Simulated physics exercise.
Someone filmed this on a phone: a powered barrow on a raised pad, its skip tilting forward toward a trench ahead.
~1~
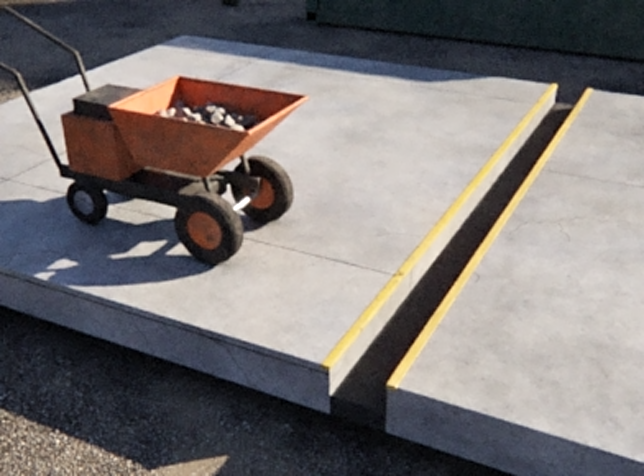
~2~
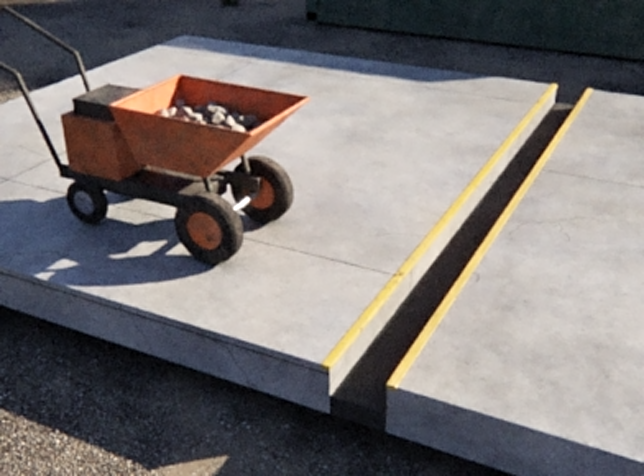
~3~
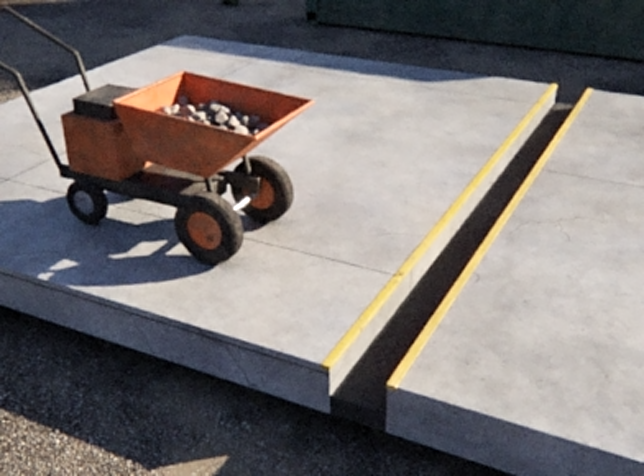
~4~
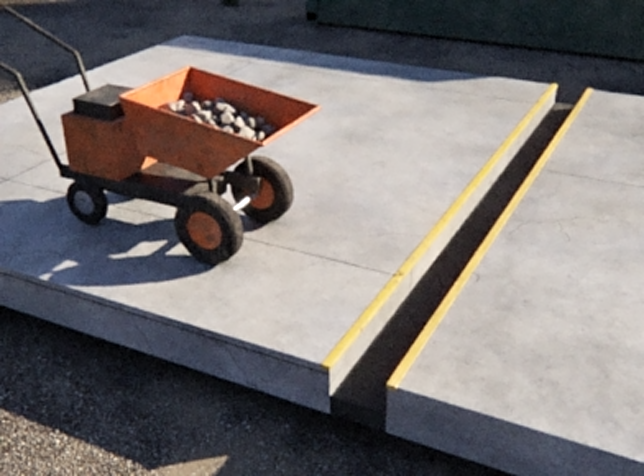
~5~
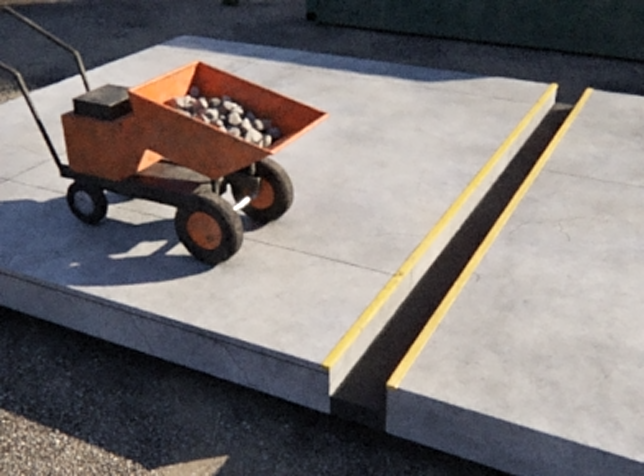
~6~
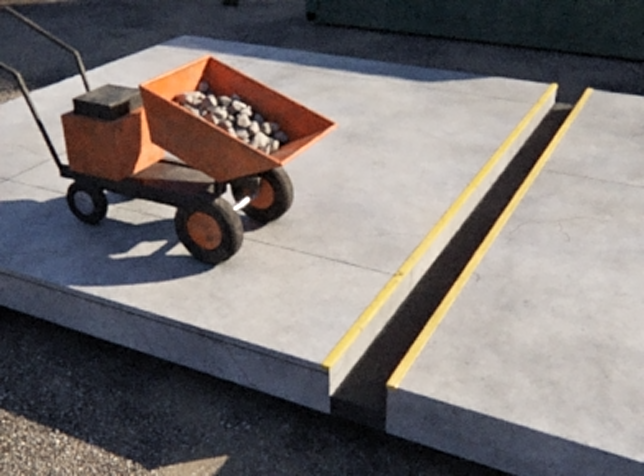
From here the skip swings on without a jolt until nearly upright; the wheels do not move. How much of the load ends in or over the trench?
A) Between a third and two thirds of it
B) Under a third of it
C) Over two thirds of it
B.
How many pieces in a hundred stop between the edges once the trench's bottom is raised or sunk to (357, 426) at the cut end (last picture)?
I'd guess about 20 %.
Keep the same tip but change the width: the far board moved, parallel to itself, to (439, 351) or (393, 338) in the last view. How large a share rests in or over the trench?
First case 20 %, second case 20 %.
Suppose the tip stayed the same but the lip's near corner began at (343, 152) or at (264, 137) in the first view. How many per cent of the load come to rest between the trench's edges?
The first stopping place yields 40 % and the other yields 30 %.
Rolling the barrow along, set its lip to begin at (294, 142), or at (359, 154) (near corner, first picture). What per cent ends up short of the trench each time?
0 % and 0 %.
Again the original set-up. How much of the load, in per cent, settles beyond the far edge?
Share: Near 0 %.
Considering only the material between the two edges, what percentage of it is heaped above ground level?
0 per cent, near enough.
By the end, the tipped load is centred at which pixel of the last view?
Roughly pixel (386, 269).
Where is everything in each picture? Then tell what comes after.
Lip of the skip (248, 134), level; top of the load (208, 122), broken stones; first edge of the trench (356, 328); far edge (418, 345), the trench under half as wide as the skip, and about half as deep as wide, in the first frame.
Lip of the skip (250, 135), level; top of the load (209, 122), in the second frame.
Lip of the skip (254, 139), tipped barely; top of the load (193, 118), in the third frame.
Lip of the skip (262, 145), tipped a little; top of the load (198, 116), in the fourth frame.
Lip of the skip (271, 154), tipped a little; top of the load (205, 113), in the fifth frame.
Lip of the skip (281, 165), tipped clearly; top of the load (208, 104); first edge of the trench (356, 328); far edge (418, 345), in the sixth frame.
Just after the last frame, skip tipped steeply; every one in the skip.
A moment on, skip tipped right over; the larger part in the skip; roughly a quarter short of the trench; just a few in or heaped over the trench.
Further on, skip tipped right over; roughly half in the skip; roughly a third short of the trench; roughly a quarter in or heaped over the trench.
When it is over, skip tipped right over; roughly half in the skip; roughly a third short of the trench; roughly a quarter in or heaped over the trench; not one beyond it.
